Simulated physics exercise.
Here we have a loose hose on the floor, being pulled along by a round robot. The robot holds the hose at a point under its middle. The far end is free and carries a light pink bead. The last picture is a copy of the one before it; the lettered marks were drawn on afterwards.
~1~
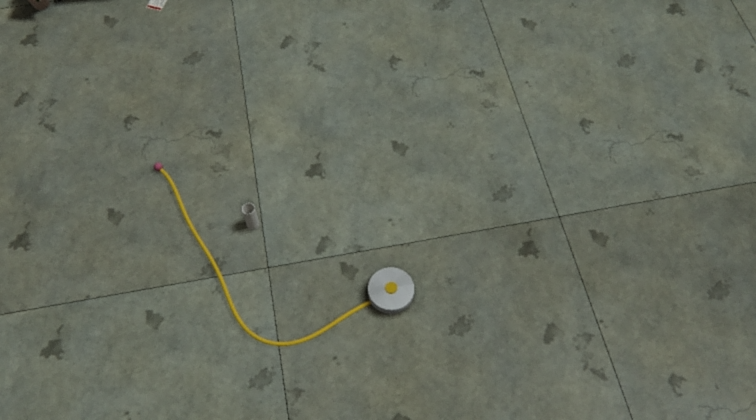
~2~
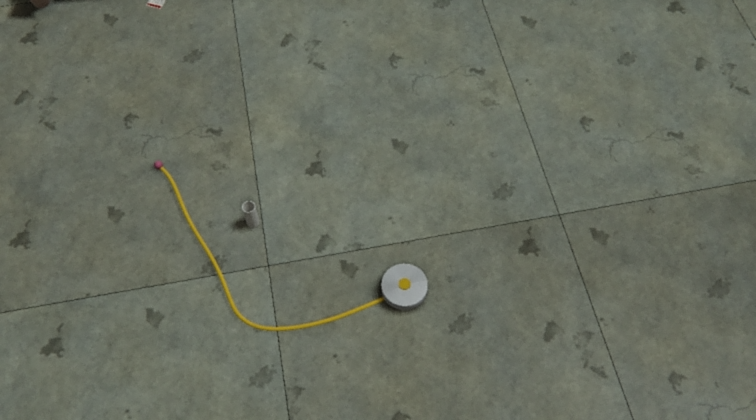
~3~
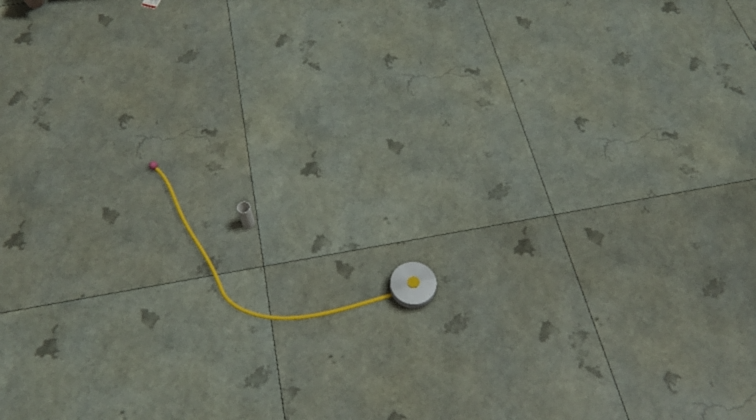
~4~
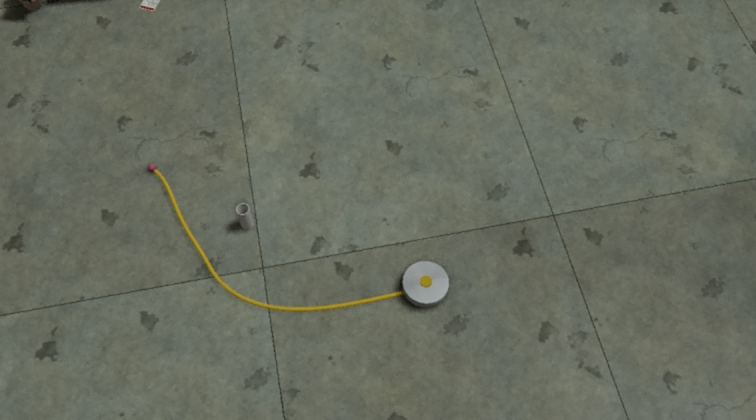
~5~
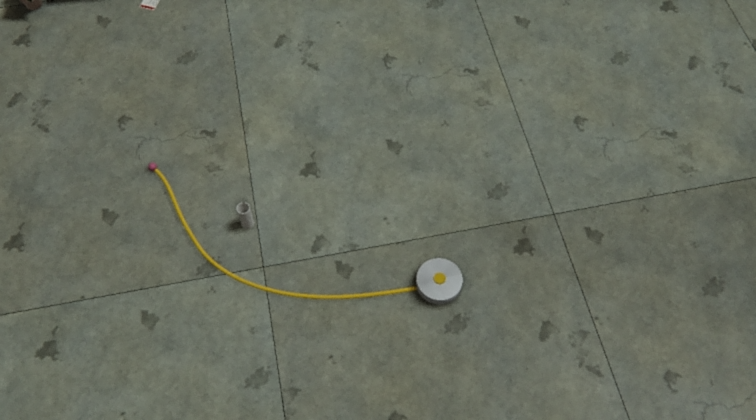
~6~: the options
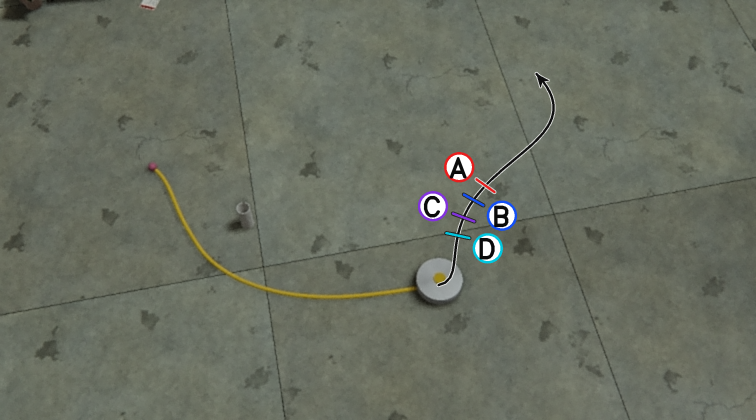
A grey-green tiled floor with dark smudges is seen from above at an angle, the view shifting very slightly along the way. A round silver robot with a yellow centre sits right of the middle, joined to a curving yellow hose with a pinkish tip at left, near a small pale post. The robot slides steadily a short way right, drawing the hose's sagging bend upward and flatter while the tip barely moves.
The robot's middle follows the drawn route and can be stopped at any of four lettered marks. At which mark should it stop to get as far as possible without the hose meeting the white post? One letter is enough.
Stop at A.
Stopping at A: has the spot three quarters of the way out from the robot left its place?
Yes.
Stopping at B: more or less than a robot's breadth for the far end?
Less.
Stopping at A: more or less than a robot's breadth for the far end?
Less.
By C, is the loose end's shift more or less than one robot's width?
Less.
On the marked copy, A at (485, 186); B at (474, 200); C at (464, 218); D at (458, 236); the route from (439, 285) via (505, 168) to (536, 74).
With A. Early on, robot (456, 246), middle of the hose (273, 273), free end (157, 171).
Further on, robot (467, 208), middle of the hose (292, 259), free end (160, 176).
At the end, robot (486, 182), middle of the hose (316, 239), free end (166, 185); nothing has been touched.
As for the rest, B is safe but short; C is safe but short; D is safe but short.
